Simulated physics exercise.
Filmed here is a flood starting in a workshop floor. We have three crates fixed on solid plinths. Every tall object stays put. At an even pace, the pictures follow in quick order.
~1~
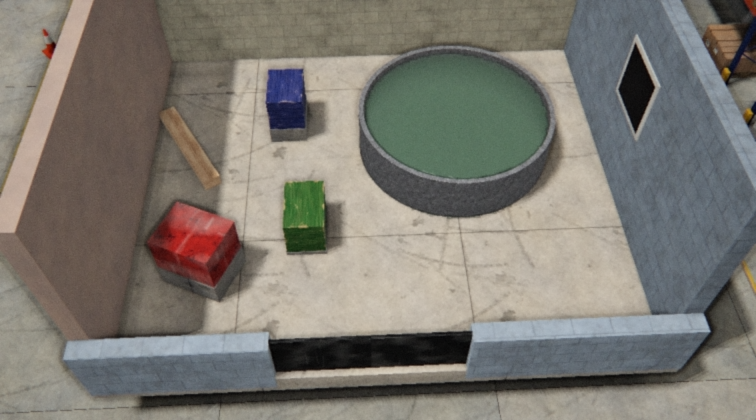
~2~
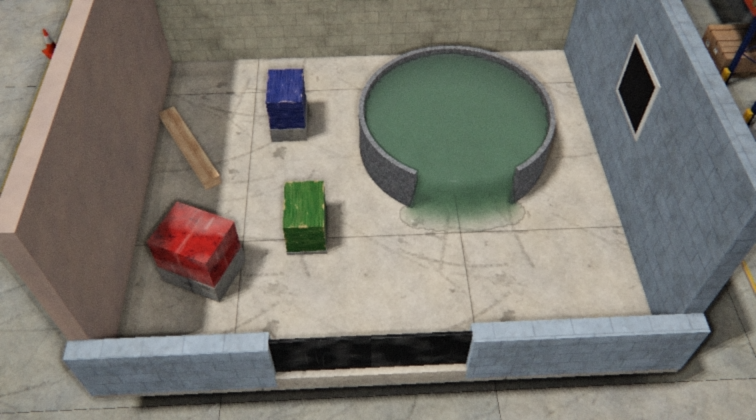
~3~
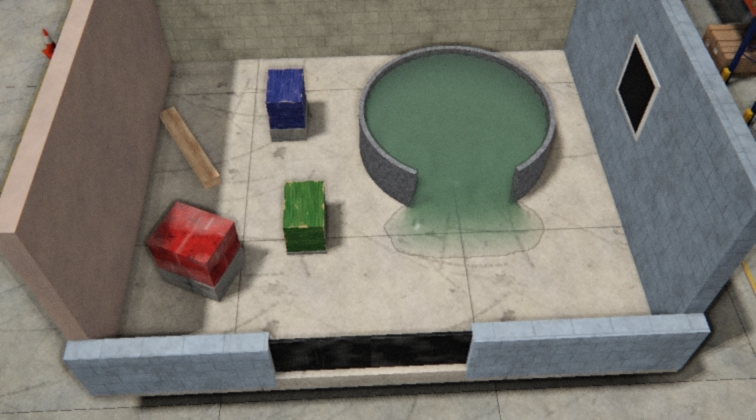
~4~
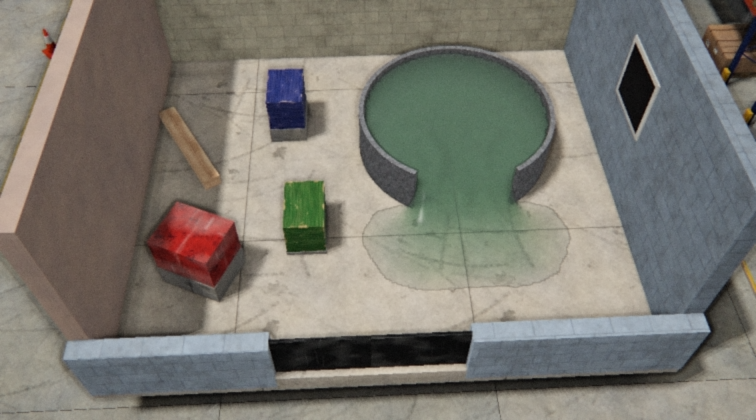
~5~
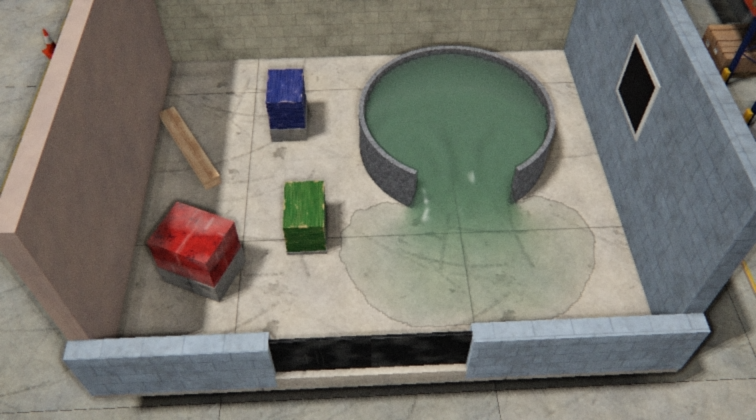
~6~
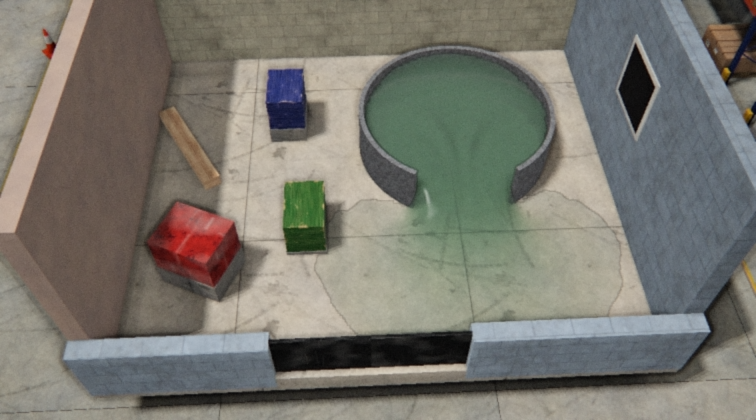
Workshop floor with a round tank of still green water opening at its front, water pouring out and spreading across the tiles.
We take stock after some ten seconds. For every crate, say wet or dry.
In order: The blue crate is missed by the water. The red crate is missed by the water. The green crate is reached by the water.
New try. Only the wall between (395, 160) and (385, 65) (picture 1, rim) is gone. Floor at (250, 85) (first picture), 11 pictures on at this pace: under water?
Outcome: Submerged.
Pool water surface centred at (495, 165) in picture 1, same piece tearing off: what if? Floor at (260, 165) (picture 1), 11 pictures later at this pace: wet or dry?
By then that patch is left unwetted.
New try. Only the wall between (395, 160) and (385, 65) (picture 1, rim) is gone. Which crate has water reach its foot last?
The red one, by my reading.
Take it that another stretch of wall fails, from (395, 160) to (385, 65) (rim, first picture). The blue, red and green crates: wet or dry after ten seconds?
Well, blue crate is doused and red crate stays clear, but green crate is doused.
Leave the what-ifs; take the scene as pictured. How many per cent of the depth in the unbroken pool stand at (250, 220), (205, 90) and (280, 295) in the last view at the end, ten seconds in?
Around 20, 25 and 20 %.
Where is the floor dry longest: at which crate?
Go for the blue-painted one.
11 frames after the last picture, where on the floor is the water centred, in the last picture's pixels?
Somewhere around (458, 212) in the last view.
A moment on, water covers 30 % of the floor; the blue crate not reached, the red crate not reached, the green crate water round its plinth.
Next, water covers 35 % of the floor; the blue crate not reached, the red crate water round its plinth, the green crate water round its plinth.
Then, water covers 55 % of the floor; the blue crate not reached, the red crate water round its plinth, the green crate water round its plinth.
Later, water covers 95 % of the floor; the blue crate water round its plinth, the red crate water round its plinth, the green crate water round its plinth.
In the end, water covers 100 % of the floor; the blue crate stayed above the water, the red crate stayed above the water, the green crate was topped.
